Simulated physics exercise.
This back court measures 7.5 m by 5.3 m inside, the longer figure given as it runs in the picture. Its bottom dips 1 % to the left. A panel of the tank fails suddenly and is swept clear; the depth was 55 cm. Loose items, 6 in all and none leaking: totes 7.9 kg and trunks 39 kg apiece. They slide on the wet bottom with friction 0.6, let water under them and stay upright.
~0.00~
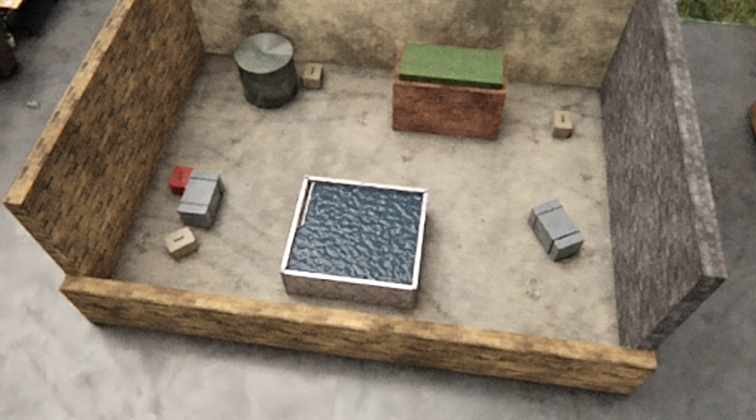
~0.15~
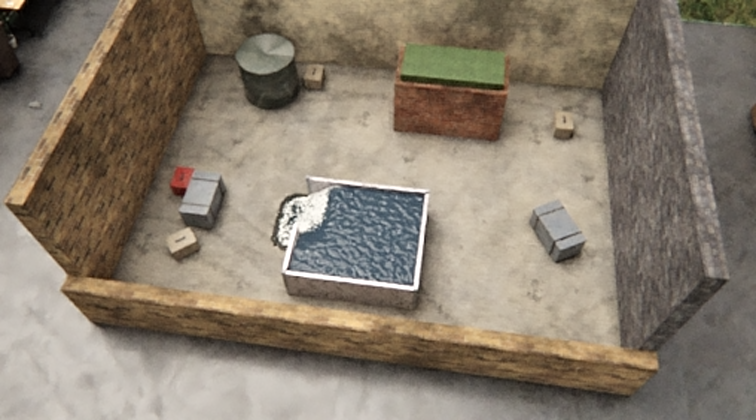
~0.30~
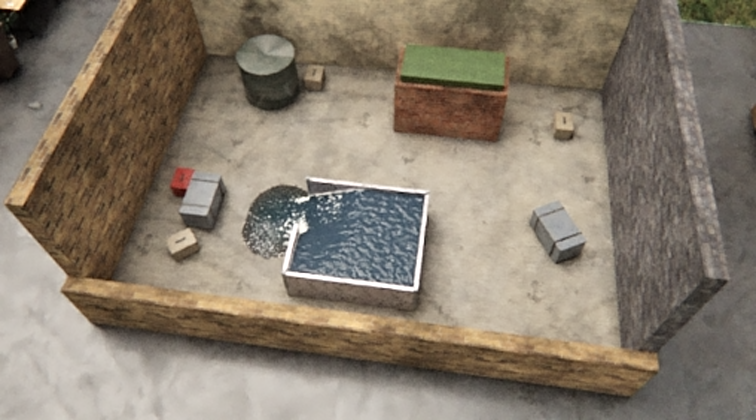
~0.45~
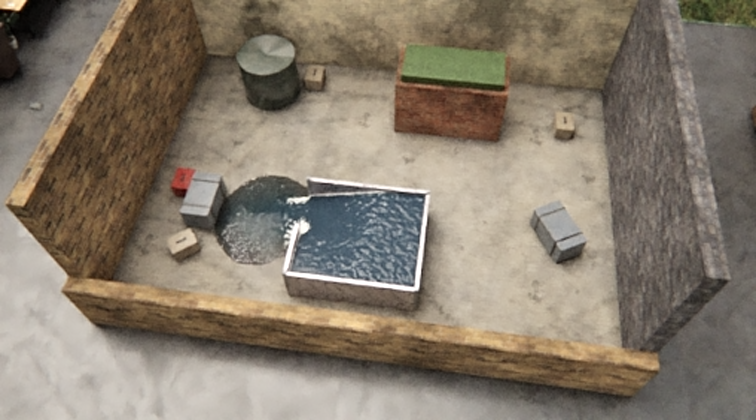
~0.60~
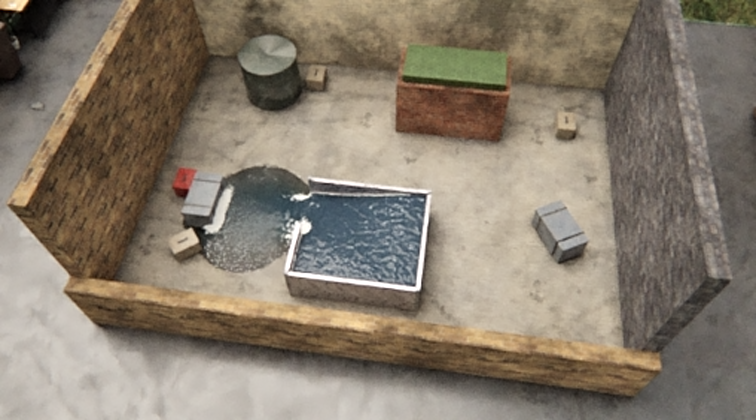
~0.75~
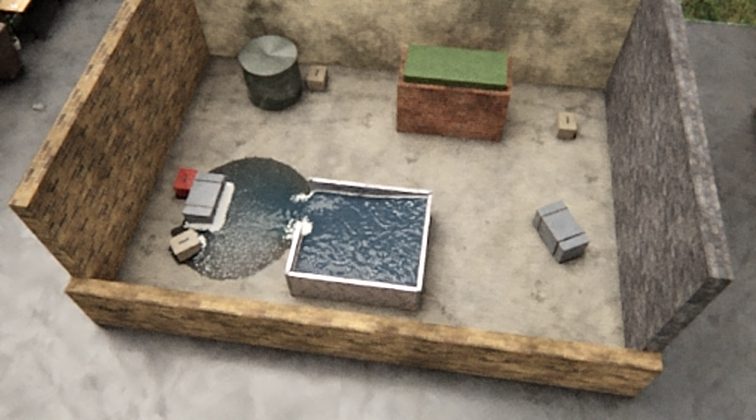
Walled court with water bursting from the left side of a square tank, spreading across the floor and around a grey trunk.
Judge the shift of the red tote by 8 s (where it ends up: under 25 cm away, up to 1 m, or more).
Red tote travels far.
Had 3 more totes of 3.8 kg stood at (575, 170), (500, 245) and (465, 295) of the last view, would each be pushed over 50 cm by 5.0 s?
In turn: Less, less, short of it.
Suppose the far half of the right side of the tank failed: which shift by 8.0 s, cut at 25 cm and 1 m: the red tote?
In that case the red tote holds its place.
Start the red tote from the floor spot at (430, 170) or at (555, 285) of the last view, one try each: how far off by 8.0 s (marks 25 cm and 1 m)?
In turn: It holds its place; it holds its place.
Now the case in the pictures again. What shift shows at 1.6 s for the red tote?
Roughly 40 cm by then.
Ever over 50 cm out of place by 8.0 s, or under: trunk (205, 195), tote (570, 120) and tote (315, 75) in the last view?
In turn: More, short of it, less.
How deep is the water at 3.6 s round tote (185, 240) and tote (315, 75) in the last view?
About 9 and 2 cm.
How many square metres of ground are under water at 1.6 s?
Some 12 m2.
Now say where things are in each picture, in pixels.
The red tote at (181, 177) rests on the ground; water covers 3.0 m2; 0 of 6 have shifted, in the first frame.
The red tote at (182, 177) rests on the ground; 3.4 m2 under water; 0 of 6 have shifted, in the second frame.
The red tote at (182, 178), on the bottom; 4.0 m2 under water; 0 of 6 have shifted, in the third frame.
The red tote at (183, 178) rests on the ground; water covers 4.8 m2; 0 of 6 have shifted, in the fourth frame.
The red tote at (185, 178), on the bottom; 5.6 m2 under water; 0 of 6 have shifted, in the fifth frame.
The red tote at (186, 179) rests on the ground; water covers 6.5 m2; 0 of 6 have shifted, in the sixth frame.
After 1.6 s the red tote is near (164, 167), 0.4 m from its start, aground; 0 afloat.
After 3.6 s the red tote is near (179, 139), 0.8 m from its start, afloat; 3 afloat.
After 5.6 s the red tote is near (206, 77), 2.2 m from its start, afloat; 2 afloat.
After 8.0 s the red tote is near (209, 72), 2.4 m from its start, afloat; 2 afloat.
